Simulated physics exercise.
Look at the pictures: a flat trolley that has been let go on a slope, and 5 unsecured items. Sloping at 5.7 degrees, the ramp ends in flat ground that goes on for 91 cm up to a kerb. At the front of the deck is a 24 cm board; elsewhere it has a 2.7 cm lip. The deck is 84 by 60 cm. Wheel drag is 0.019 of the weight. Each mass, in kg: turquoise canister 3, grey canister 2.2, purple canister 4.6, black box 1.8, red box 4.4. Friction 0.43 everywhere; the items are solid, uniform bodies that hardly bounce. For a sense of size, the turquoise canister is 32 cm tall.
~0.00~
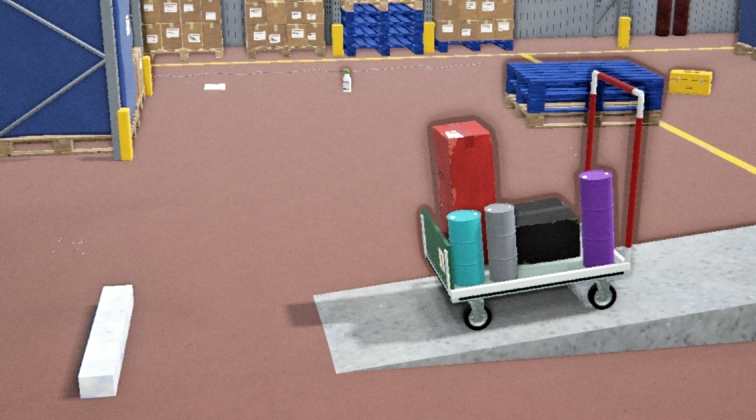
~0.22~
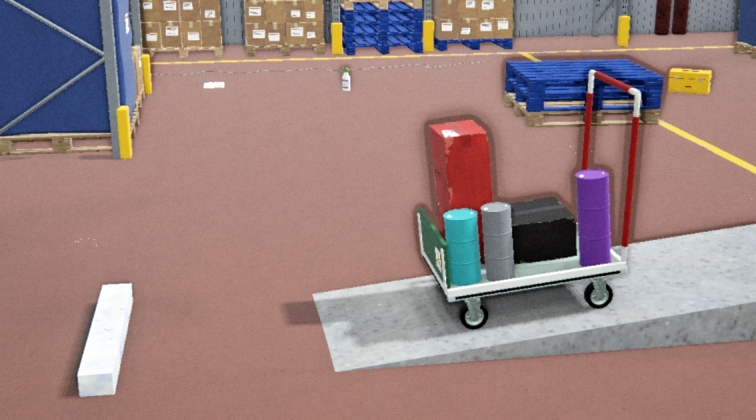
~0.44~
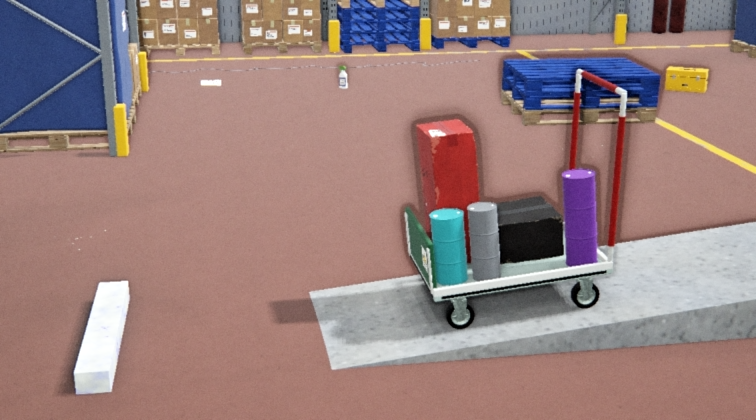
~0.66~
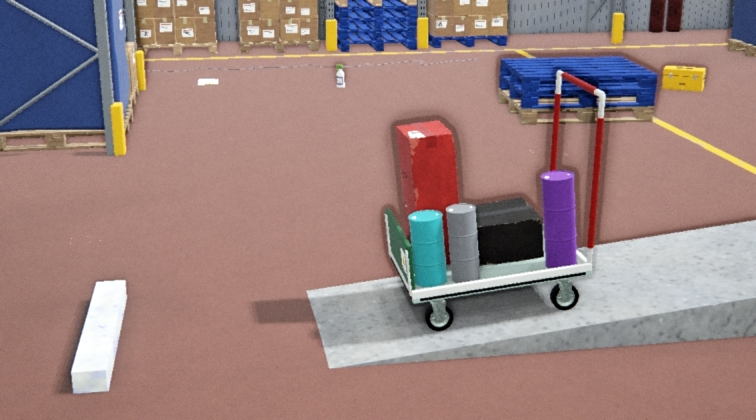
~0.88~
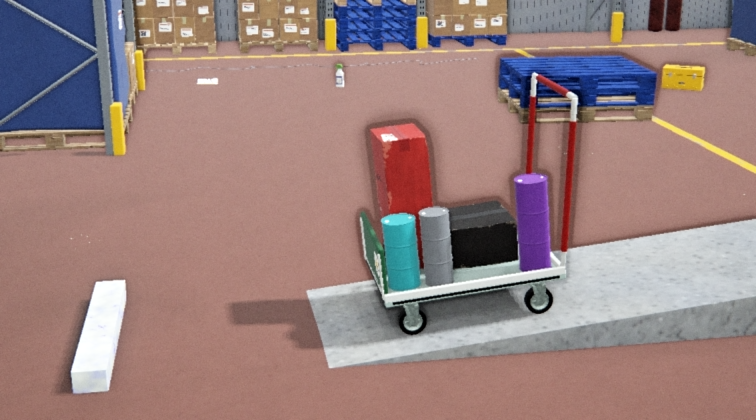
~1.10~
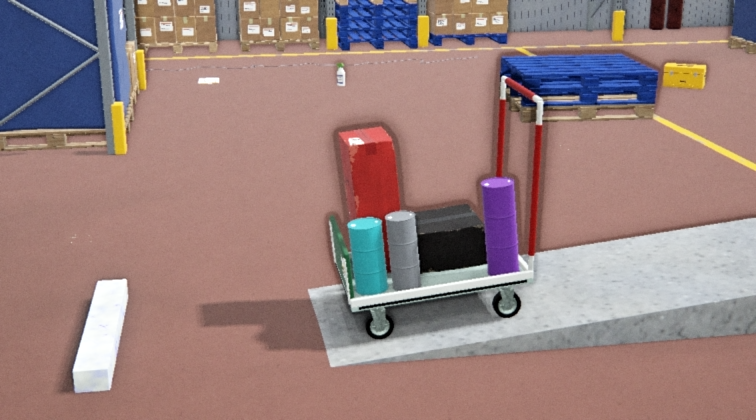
The clip opens on a flat trolley near the lower end of a grey ramp in a warehouse, carrying turquoise, grey and purple canisters, a black box and a tall red box. It rolls down the slope to the left, slowly then faster, drawing nearer a pale kerb, its load still aboard.
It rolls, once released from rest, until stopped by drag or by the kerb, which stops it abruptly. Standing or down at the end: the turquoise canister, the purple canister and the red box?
At the end, the turquoise canister won't fall; the purple canister capsizes; the red box won't fall.
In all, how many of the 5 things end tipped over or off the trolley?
That makes 1.
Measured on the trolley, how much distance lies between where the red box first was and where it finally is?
Around 6 centimetres.
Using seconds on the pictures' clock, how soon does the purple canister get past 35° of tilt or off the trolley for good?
It happens at about 2.5 s.
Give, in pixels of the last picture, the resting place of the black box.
I'd put it at around (198, 266).
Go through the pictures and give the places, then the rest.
The first picture shows kerb 151 cm ahead; turquoise canister (466, 248); purple canister (597, 220); red box (466, 195).
The second picture shows kerb 150 cm ahead; grey canister (498, 242); black box (532, 231).
The third picture shows kerb 145 cm ahead; grey canister (484, 242); black box (519, 230).
The fourth picture shows kerb 137 cm ahead; grey canister (464, 244); black box (499, 232).
The fifth picture shows kerb 124 cm ahead; grey canister (437, 247); black box (474, 235).
The sixth picture shows kerb 108 cm ahead; turquoise canister (368, 257); purple canister (501, 228); red box (372, 202).
By 1.80 s, kerb 35 cm ahead.
By 2.30 s, trolley at the kerb; purple canister rocked 16° off its seat near (235, 259); red box rocked 4° off its seat near (126, 221); turquoise canister 2 cm from its spot near (118, 277).
By 2.90 s, trolley at the kerb; purple canister rocked 54° off its seat near (206, 276); red box 5 cm from its spot near (132, 221); turquoise canister 2 cm from its spot near (119, 277).
By 3.40 s, trolley at the kerb; purple canister now off the trolley; red box 5 cm from its spot near (131, 222); turquoise canister 2 cm from its spot near (119, 277).
When it is over (3.9 s), off the trolley and tipped over, purple canister; the other 4 within 10 cm of the start. End places, in pixels of the last picture, turquoise canister near (119, 277).
